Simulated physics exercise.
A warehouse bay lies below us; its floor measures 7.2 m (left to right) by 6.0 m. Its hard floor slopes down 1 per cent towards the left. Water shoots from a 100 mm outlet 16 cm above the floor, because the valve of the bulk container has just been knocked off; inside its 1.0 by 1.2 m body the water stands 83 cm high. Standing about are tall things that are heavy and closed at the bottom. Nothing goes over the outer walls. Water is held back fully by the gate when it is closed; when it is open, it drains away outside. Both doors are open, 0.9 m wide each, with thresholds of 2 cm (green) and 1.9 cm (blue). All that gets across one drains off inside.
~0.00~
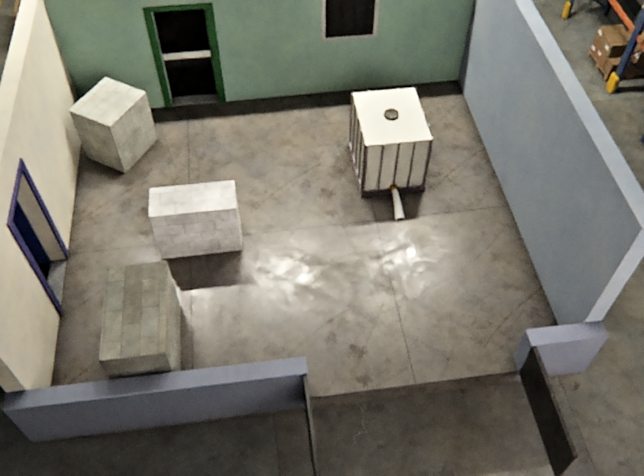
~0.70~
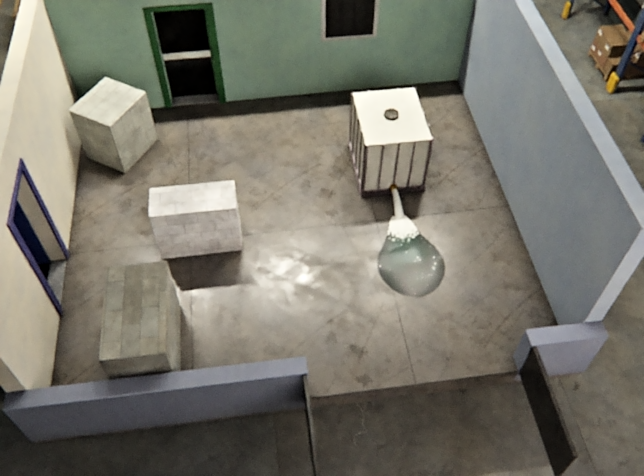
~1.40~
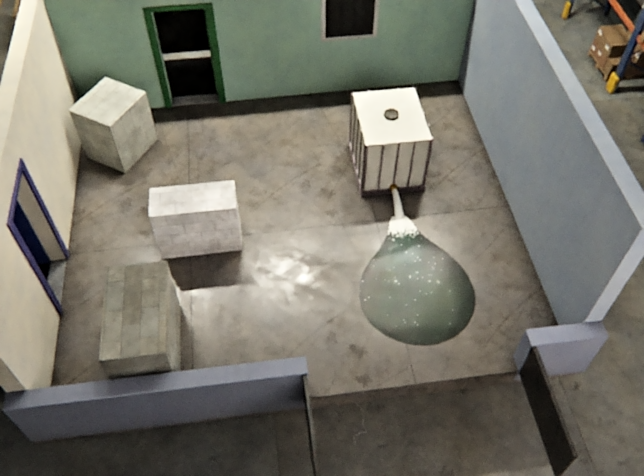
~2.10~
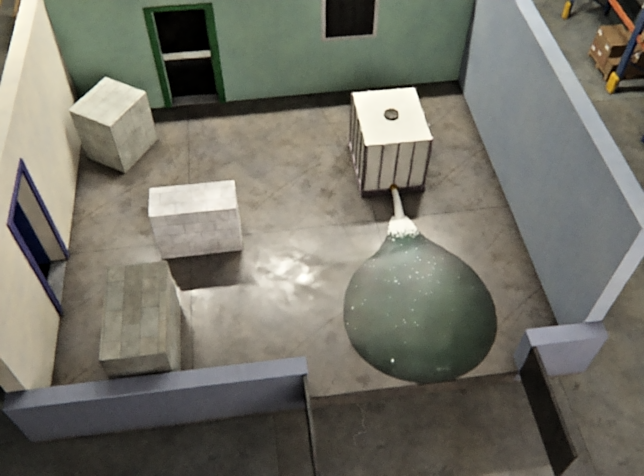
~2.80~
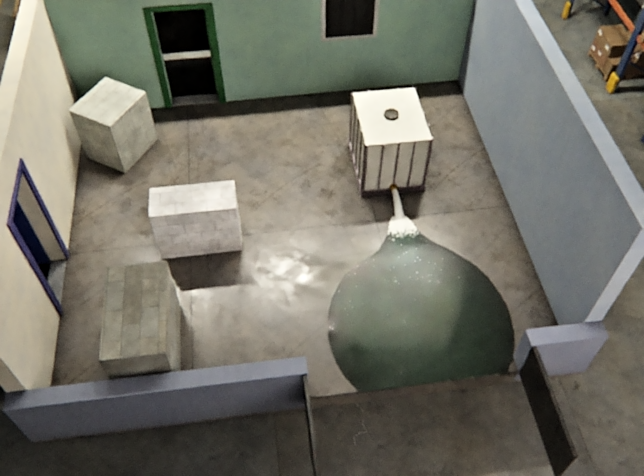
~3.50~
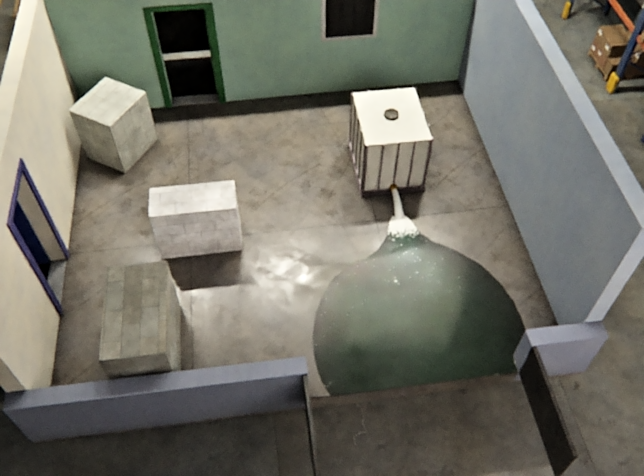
In a walled warehouse bay, water pours from a white container's spout and spreads across the floor.
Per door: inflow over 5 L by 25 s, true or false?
Green door: False; blue door: False.
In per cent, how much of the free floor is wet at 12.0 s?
Wet share: Around 25 %.
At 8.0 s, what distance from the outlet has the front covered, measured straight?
Straight-line distance: Near 4.4 m.
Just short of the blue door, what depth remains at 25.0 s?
1.2 cm.
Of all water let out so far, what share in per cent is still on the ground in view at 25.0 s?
I'd put what remains at some 38 per cent.
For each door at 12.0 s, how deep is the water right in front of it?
In centimetres, green: 0.0; blue: 0.0.
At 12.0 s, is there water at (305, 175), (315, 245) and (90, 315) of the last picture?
First untouched, next untouched, last untouched.
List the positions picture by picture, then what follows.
In the first picture, the jet has just started at (397, 199); the ground is still dry.
In the second picture, the jet leaves at (397, 199); the sheet reaches (408, 294), 2.0 m away, and wets 1.0 m2.
In the third picture, the jet leaves at (397, 199); the sheet reaches a hidden place, 2.9 m away, and wets 2.5 m2.
In the fourth picture, from the spout at (397, 199) the water has spread over 4.0 m2; its tip is at a hidden place, and it is 1.1 cm deep on average.
In the fifth picture, from the spout at (397, 199) the water has spread over 5.0 m2; its tip is at a hidden place, and it is 1.1 cm deep on average.
In the sixth picture, the jet leaves at (397, 199); the sheet reaches a hidden place, 3.8 m away, and wets 5.6 m2.
After 5.0 s water covers 15 % of the floor and is deepest (4 cm) near (397, 225); green door not reached, blue door not reached.
After 8.0 s water covers 20 % of the floor and is deepest (4 cm) near (397, 225); green door not reached, blue door not reached.
After 12.0 s water covers 25 % of the floor and is deepest (4 cm) near (397, 225); green door not reached, blue door not reached.
After 16.0 s water covers 30 % of the floor and is deepest (4 cm) near (397, 225); green door not reached, blue door not reached.
After 25.0 s water covers 40 % of the floor and is deepest (5 cm) near (395, 216); green door not reached, blue door 1.2 cm at the sill, 0 L in.
